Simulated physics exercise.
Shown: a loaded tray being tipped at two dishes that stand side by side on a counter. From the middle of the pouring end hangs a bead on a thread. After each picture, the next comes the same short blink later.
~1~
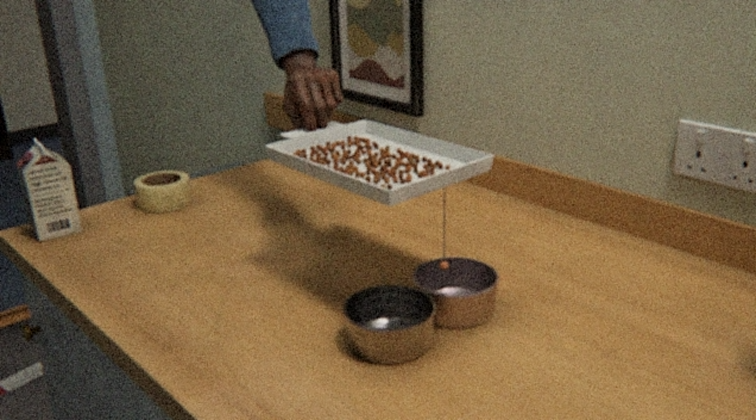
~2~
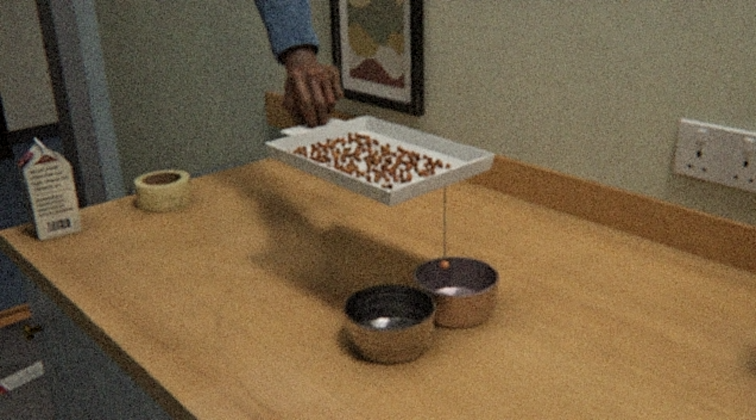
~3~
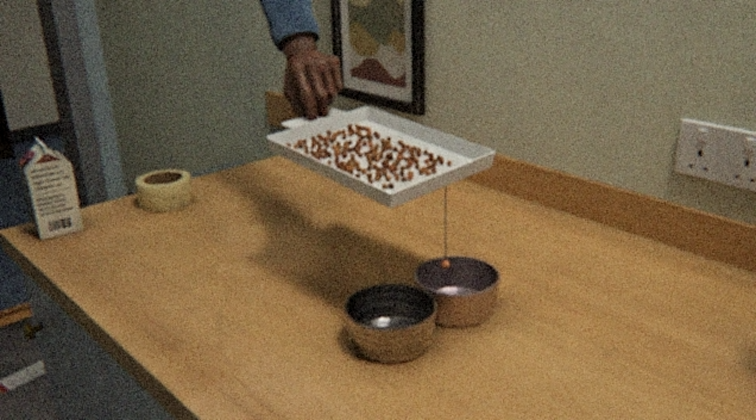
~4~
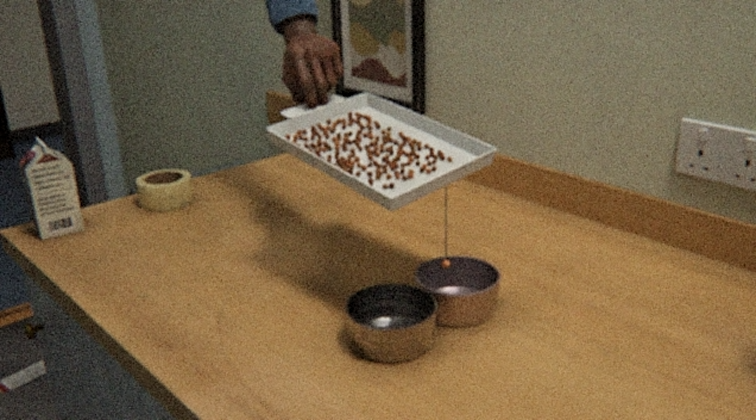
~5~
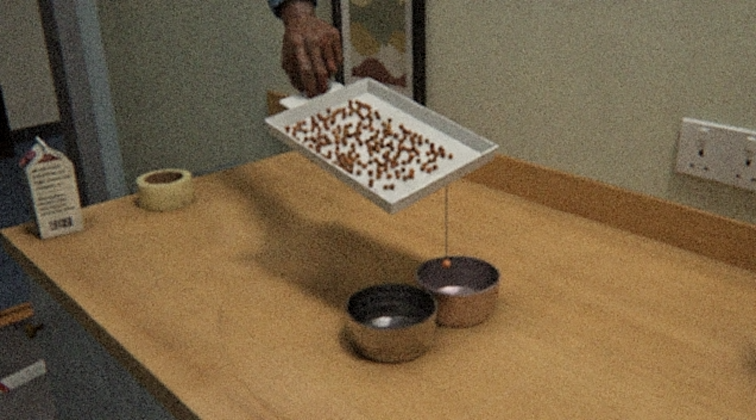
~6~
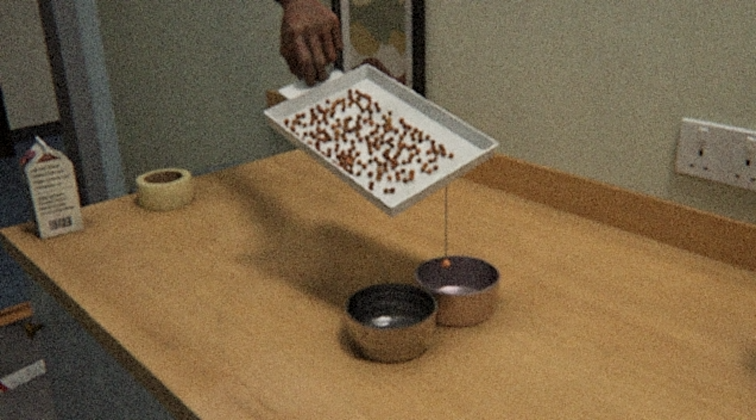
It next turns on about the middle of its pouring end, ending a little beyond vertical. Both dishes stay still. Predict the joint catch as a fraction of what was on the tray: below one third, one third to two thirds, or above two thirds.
Above two thirds.
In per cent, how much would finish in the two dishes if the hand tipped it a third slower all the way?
I'd say near 100 per cent.
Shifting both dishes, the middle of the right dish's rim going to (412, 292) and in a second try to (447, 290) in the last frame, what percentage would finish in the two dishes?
Close to 90 in a hundred, then close to 50 in a hundred.
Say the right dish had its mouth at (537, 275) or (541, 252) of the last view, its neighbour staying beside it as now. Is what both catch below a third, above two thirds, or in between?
First: Less than a third. Second: Under a third.
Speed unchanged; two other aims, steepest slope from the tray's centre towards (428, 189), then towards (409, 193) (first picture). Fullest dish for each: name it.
Respectively, the one at left and the one at left.
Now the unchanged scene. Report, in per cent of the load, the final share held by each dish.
About 100 % ends in the left dish and about 0 % in the right dish.
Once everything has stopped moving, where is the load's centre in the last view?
The centre ends up roughly at (393, 333).
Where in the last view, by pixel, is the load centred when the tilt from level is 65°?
In the last view, the load is centred close to (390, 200).
Just after the last frame, tray tipped steeply; almost all on the tray; just a few in the left dish; just a few outside both; about a tenth in the air.
A moment on, tray tipped past a quarter turn; roughly a quarter on the tray; roughly two thirds in the left dish; just a few outside both; about a tenth in the air.
Further on, tray tipped past a quarter turn; almost all in the left dish; just a few outside both.
When it is over, tray tipped past a quarter turn; almost all in the left dish; not one in the right dish; just a few outside both.
